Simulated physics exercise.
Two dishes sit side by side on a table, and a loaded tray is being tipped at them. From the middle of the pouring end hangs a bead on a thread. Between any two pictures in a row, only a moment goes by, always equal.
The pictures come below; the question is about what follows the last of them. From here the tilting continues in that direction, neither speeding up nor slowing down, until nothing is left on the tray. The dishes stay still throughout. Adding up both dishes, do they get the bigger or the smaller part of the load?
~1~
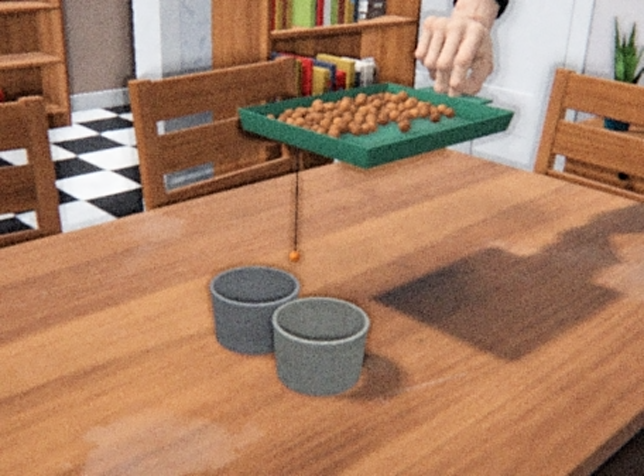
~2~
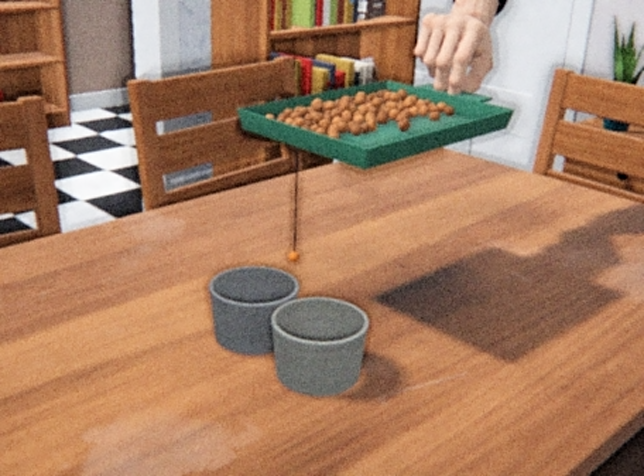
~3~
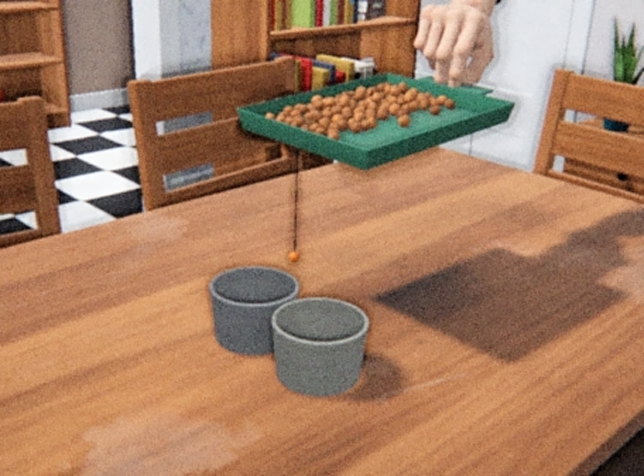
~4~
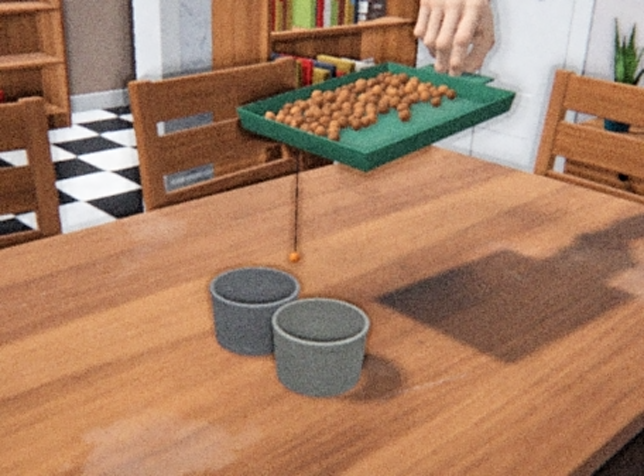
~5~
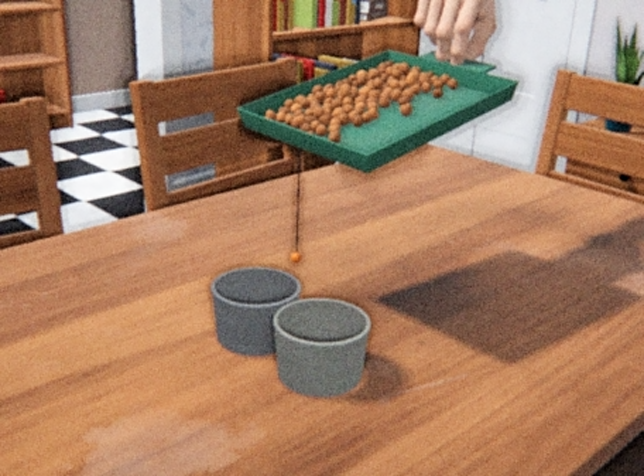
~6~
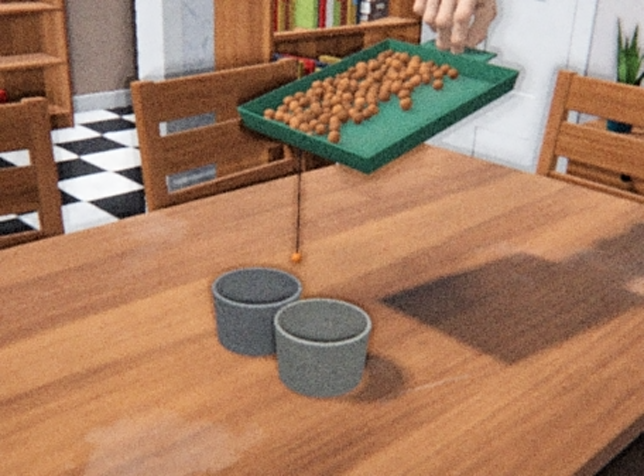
I expect most of the load to be saved.
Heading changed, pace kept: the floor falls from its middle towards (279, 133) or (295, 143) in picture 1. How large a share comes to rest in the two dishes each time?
First heading roughly 10 %, second roughly 30 %.
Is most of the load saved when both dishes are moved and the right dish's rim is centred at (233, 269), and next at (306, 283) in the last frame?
First shift, a minority share; second shift, a minority share.
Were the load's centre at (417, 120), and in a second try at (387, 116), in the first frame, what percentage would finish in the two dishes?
Near 80 and 80 percent respectively.
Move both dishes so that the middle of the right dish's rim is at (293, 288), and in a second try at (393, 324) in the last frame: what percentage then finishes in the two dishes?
First placement: 30 per cent; second placement: 20 per cent.
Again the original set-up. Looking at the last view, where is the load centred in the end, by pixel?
Centre at rest, last view: Approx. (269, 342).
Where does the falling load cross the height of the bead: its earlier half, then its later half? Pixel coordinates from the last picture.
For the early half I get (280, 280), and for the late half (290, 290).
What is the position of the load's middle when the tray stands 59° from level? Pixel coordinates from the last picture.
Load centre: Approx. (319, 101).
Shortly afterwards, tray tipped steeply; all but a few on the tray; only a few in the right dish; only a few in the left dish; only a few in the air.
Next, tray tipped right over; near a third on the tray; near a quarter in the right dish; a little in the left dish; a little outside both; near a third in the air.
Some moments later, tray tipped past a quarter turn; near a third in the right dish; near a third in the left dish; near a quarter outside both.
In the end, tray tipped past a quarter turn; near a third in the right dish; near a third in the left dish; near a quarter outside both.
